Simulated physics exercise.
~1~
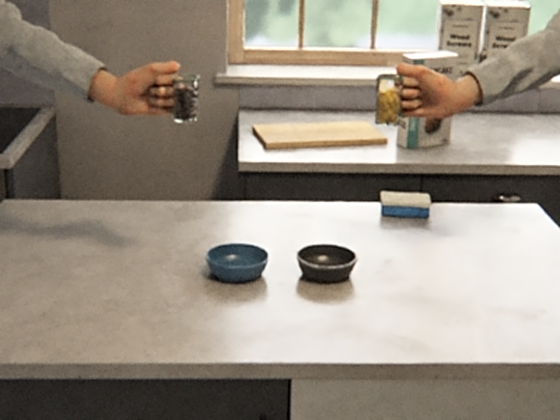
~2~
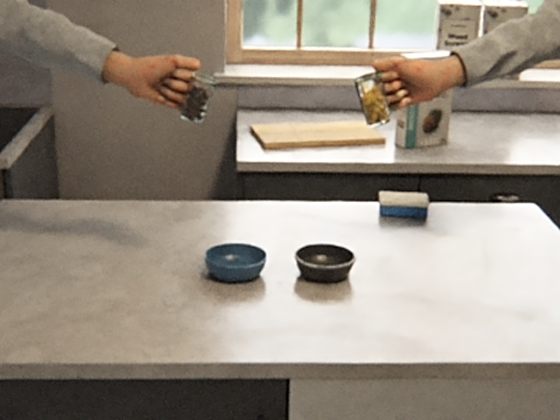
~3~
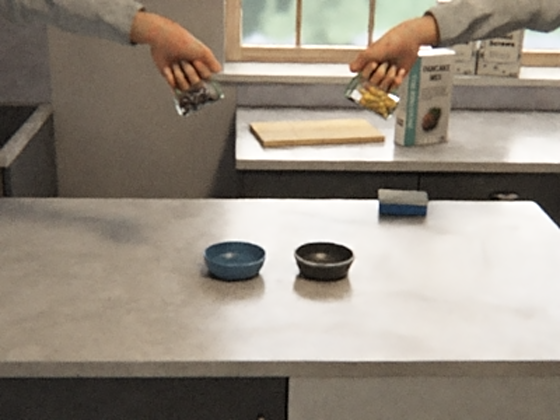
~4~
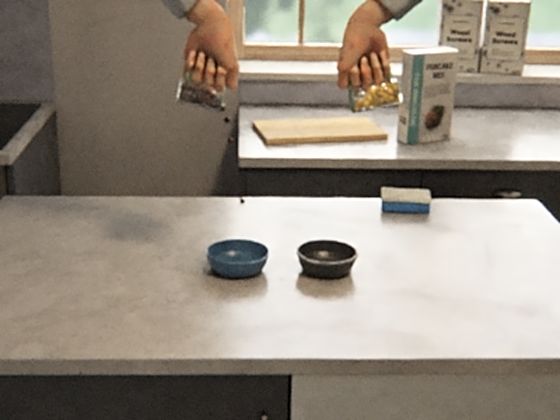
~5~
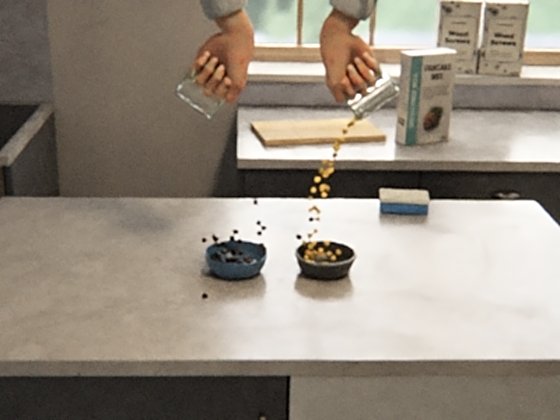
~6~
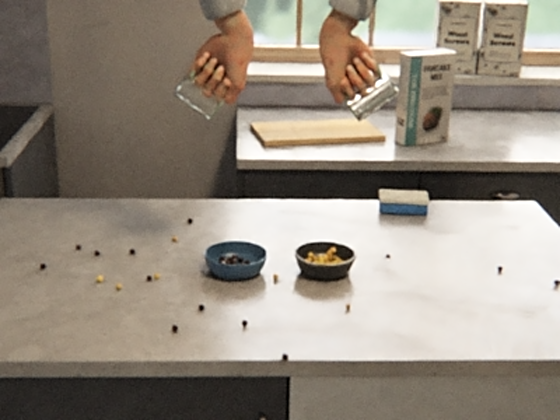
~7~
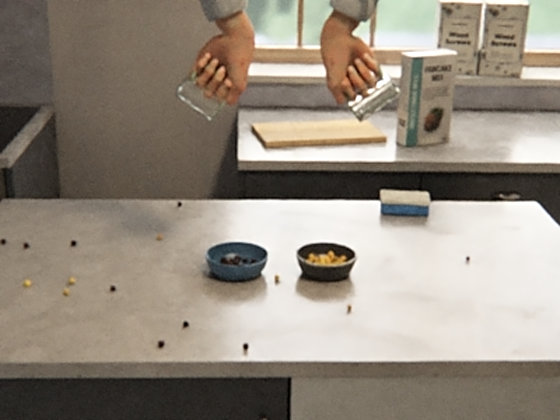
Two hands in grey sleeves reach in from either side of a kitchen, holding clear glasses above a pale counter, seen from the front by a slightly swaying camera. The left glass holds dark bits over a blue dish, and the right holds yellow ones over a black dish. A window, cutting board, boxes and a sponge sit beyond. The hands move inward and tip the glasses, and dark pieces begin falling first. Both loads pour from high up, bouncing and scattering. Finally, the emptied glasses stay overturned, with most pieces in the dishes and several strewn across the counter.
